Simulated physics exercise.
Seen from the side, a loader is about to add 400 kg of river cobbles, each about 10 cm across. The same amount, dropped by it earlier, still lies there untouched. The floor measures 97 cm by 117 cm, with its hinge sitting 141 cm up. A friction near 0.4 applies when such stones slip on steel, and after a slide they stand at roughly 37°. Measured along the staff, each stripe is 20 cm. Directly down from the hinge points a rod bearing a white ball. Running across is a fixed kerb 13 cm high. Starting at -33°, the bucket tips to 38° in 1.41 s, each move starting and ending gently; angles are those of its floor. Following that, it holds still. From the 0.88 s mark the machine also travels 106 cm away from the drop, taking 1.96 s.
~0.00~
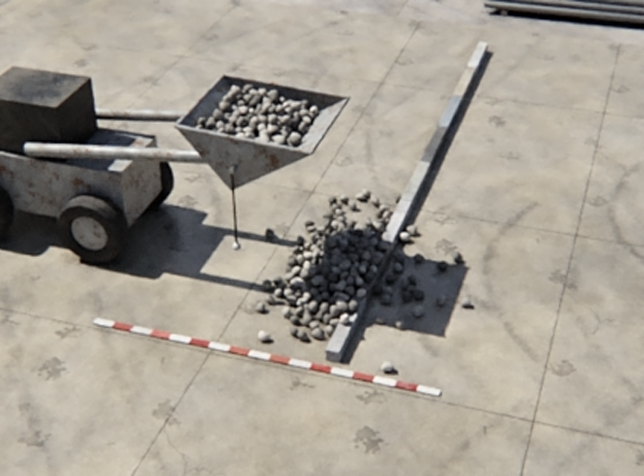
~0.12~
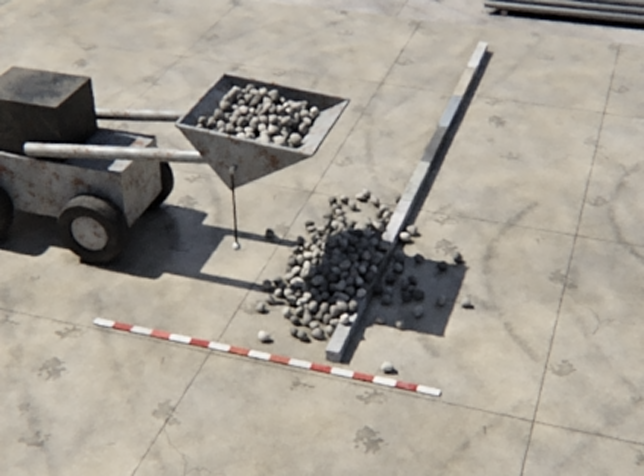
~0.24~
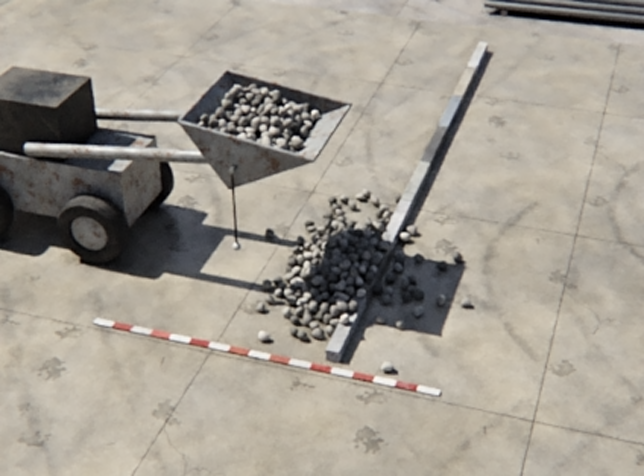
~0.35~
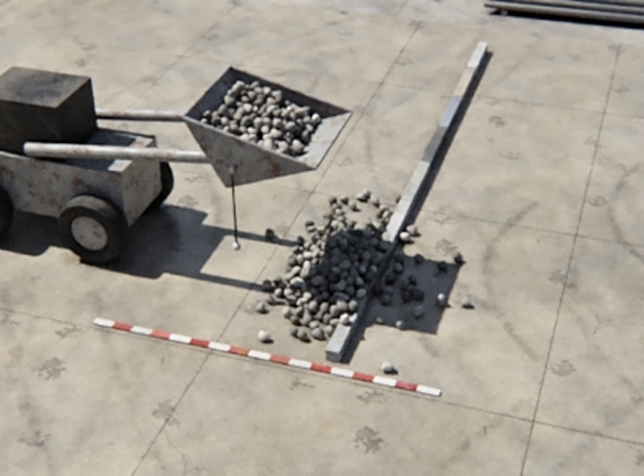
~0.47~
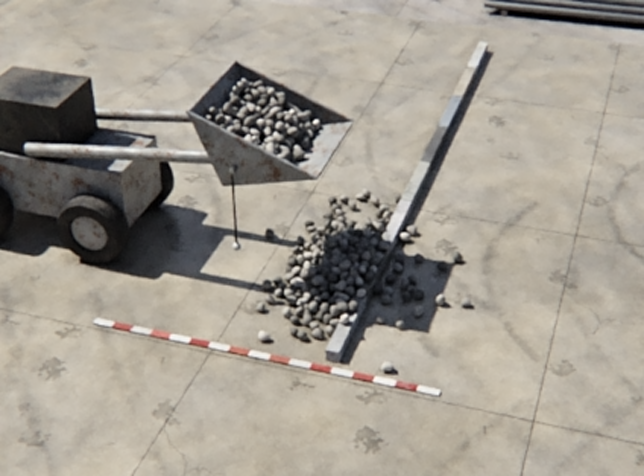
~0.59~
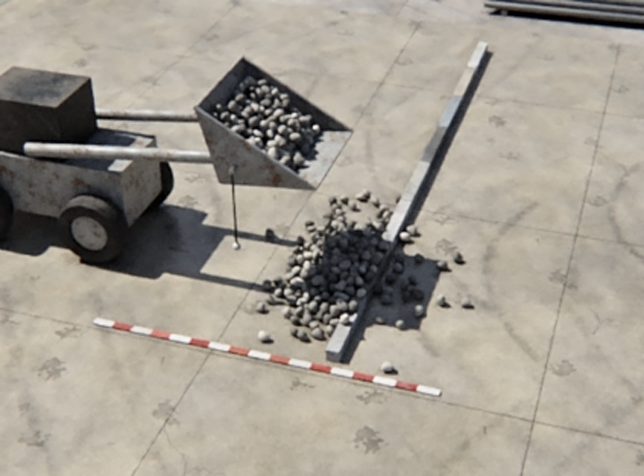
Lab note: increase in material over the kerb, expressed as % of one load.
Increase: 2 %.
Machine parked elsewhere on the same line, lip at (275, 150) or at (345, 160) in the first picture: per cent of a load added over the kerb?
Roughly 0 and 30 per cent, in that order.
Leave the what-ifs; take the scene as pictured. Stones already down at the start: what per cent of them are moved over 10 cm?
The answer is about 10 per cent.
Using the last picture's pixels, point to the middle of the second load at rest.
The centre sits about (310, 253).
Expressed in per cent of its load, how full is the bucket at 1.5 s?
About 40 per cent is held.
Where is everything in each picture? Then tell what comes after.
In the first frame, lip at (312, 153), floor tilted -33°, highest stones at (261, 102). The earlier load is highest near (342, 251), 27 cm above ground level, 93 % on this side of the kerb, 7 % over the kerb.
In the second frame, the bucket is at -32°, its lip at (313, 155); the top of the load is at (262, 102); the stones move at 0.1 m/s on average.
In the third frame, lip at (314, 161), floor tilted -28°, highest stones at (255, 103); the stones move at 0.2 m/s on average.
In the fourth frame, the bucket is at -22°, its lip at (316, 169); the top of the load is at (244, 95); the stones move at 0.2 m/s on average.
In the fifth frame, lip at (317, 179), floor tilted -14°, highest stones at (241, 93); the stones move at 0.3 m/s on average.
In the sixth frame, the bucket is at -6°, its lip at (317, 190); the top of the load is at (245, 91); the stones move at 0.3 m/s on average.
After 1.1 s the floor is at 27°; in per cent of one load, 100 in the bucket, 93 on this side of the kerb, 7 over the kerb; the foremost stones are at (430, 301).
After 1.5 s the floor is at 38°; in per cent of one load, 38 in the bucket, 155 on this side of the kerb, 7 over the kerb; the foremost stones are at (430, 301).
After 3.3 s the floor is at 38°; in per cent of one load, 0 in the bucket, 190 on this side of the kerb, 10 over the kerb; the foremost stones are at (430, 301).
After 6.1 s the floor is at 38°; in per cent of one load, 0 in the bucket, 190 on this side of the kerb, 10 over the kerb; the foremost stones are at (430, 301). Net gain over the kerb, 2.
